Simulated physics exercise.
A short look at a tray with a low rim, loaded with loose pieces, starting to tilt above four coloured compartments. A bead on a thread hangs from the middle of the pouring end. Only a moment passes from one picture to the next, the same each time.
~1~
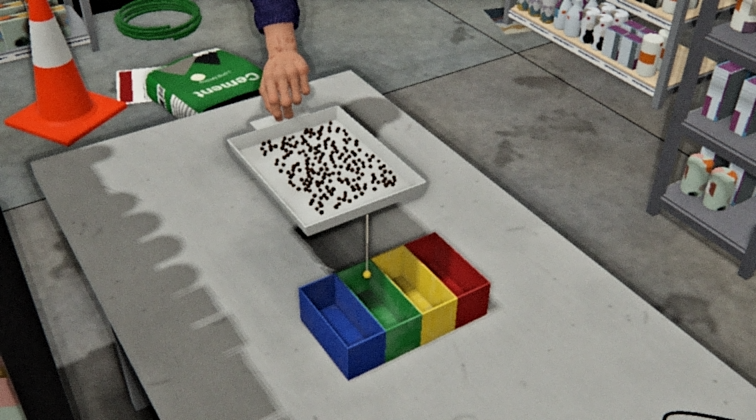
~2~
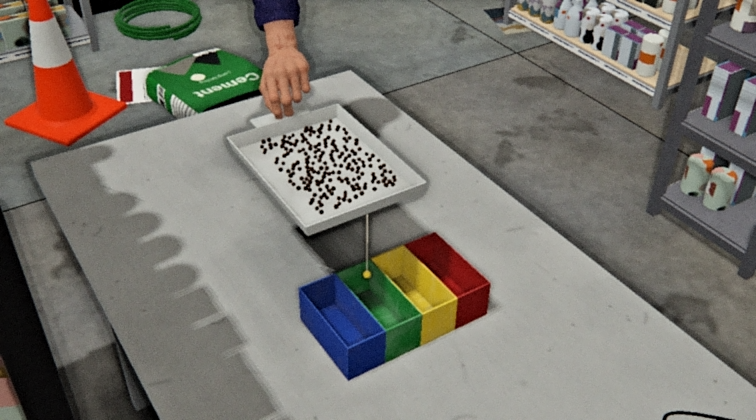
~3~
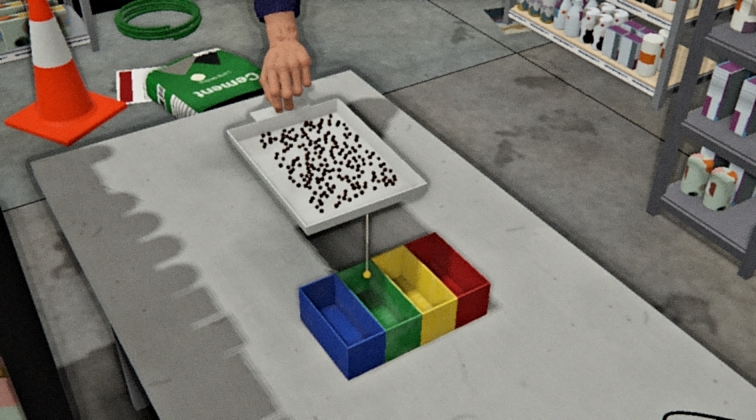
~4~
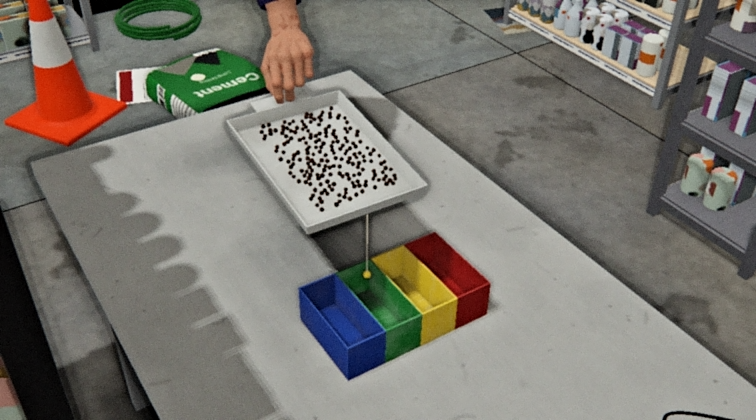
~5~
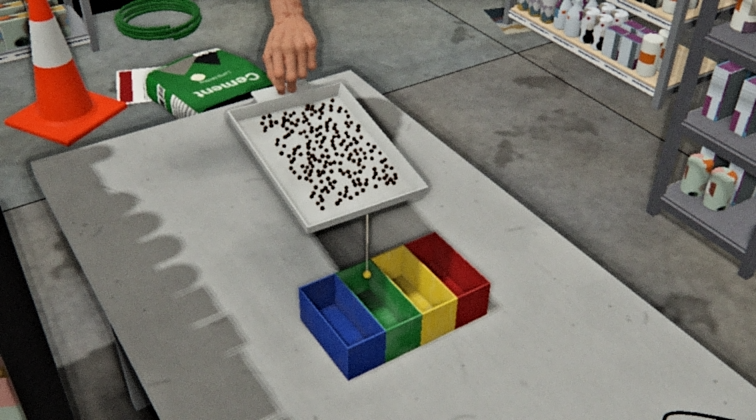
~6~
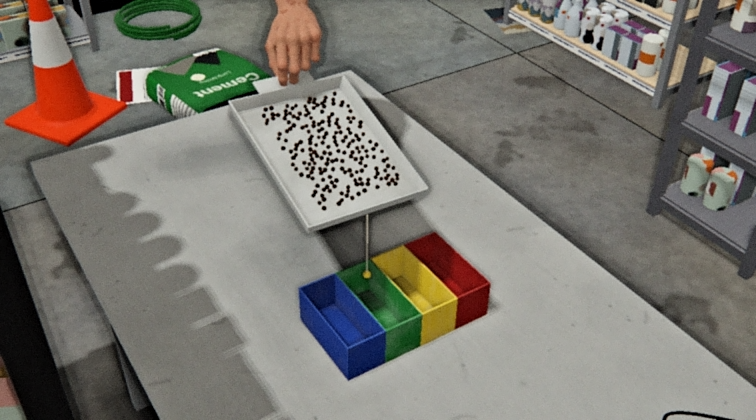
A hand slowly raises the back of a white tray of small dark berries.
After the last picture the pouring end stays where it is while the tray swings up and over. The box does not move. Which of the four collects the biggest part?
Fullest: The yellow cell.
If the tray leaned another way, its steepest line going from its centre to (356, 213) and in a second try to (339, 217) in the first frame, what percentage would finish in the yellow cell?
The first gives 20 %, the second 0 %.
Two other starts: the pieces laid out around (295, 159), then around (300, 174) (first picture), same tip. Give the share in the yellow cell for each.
Near 50 % and 40 %.
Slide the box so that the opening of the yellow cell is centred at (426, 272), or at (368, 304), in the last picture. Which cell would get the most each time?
In turn: Yellow; the cell in red.
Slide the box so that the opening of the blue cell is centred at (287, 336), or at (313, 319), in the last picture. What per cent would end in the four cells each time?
First some 40, then 100 per cent.
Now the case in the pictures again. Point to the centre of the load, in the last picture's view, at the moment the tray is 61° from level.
Around (392, 196).
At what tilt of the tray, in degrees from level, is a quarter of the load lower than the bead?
At some 105 degrees.
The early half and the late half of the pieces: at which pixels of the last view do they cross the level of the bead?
At about (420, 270), then at (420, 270).
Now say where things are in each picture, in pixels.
Corners of the pouring end (307, 223) and (420, 181), level; middle of the load (325, 164), allspice berries; bead on its thread (367, 275); blue cell (367, 353); green cell (403, 335); yellow cell (439, 319); red cell (472, 303), in the first frame.
Corners of the pouring end (307, 223) and (420, 181), level; middle of the load (325, 163), in the second frame.
Corners of the pouring end (308, 223) and (421, 182), tipped barely, lowest at the right corner; middle of the load (325, 160), in the third frame.
Corners of the pouring end (309, 223) and (422, 183), tipped a little, lowest at the right corner; middle of the load (326, 155), in the fourth frame.
Corners of the pouring end (310, 223) and (422, 185), tipped a little, lowest at the right corner; middle of the load (326, 150), in the fifth frame.
Corners of the pouring end (311, 223) and (423, 186), tipped clearly, lowest at the right corner; middle of the load (328, 147); blue cell (367, 353); green cell (403, 335); yellow cell (439, 319); red cell (472, 303), in the sixth frame.
Just after the last frame, tray tipped steeply; almost all on the tray; just a few in the red cell; about a tenth falling or outside the box.
A moment on, tray tipped past a quarter turn; roughly half on the tray; about a tenth in the yellow cell; just a few in the red cell; just a few in the green cell; roughly a quarter falling or outside the box.
Further on, tray tipped past a quarter turn; roughly half in the yellow cell; roughly a quarter in the green cell; roughly a quarter in the red cell; just a few in the blue cell; just a few falling or outside the box.
When it is over, tray tipped past a quarter turn; roughly half in the yellow cell; roughly a quarter in the green cell; roughly a quarter in the red cell; just a few in the blue cell; just a few outside the box.
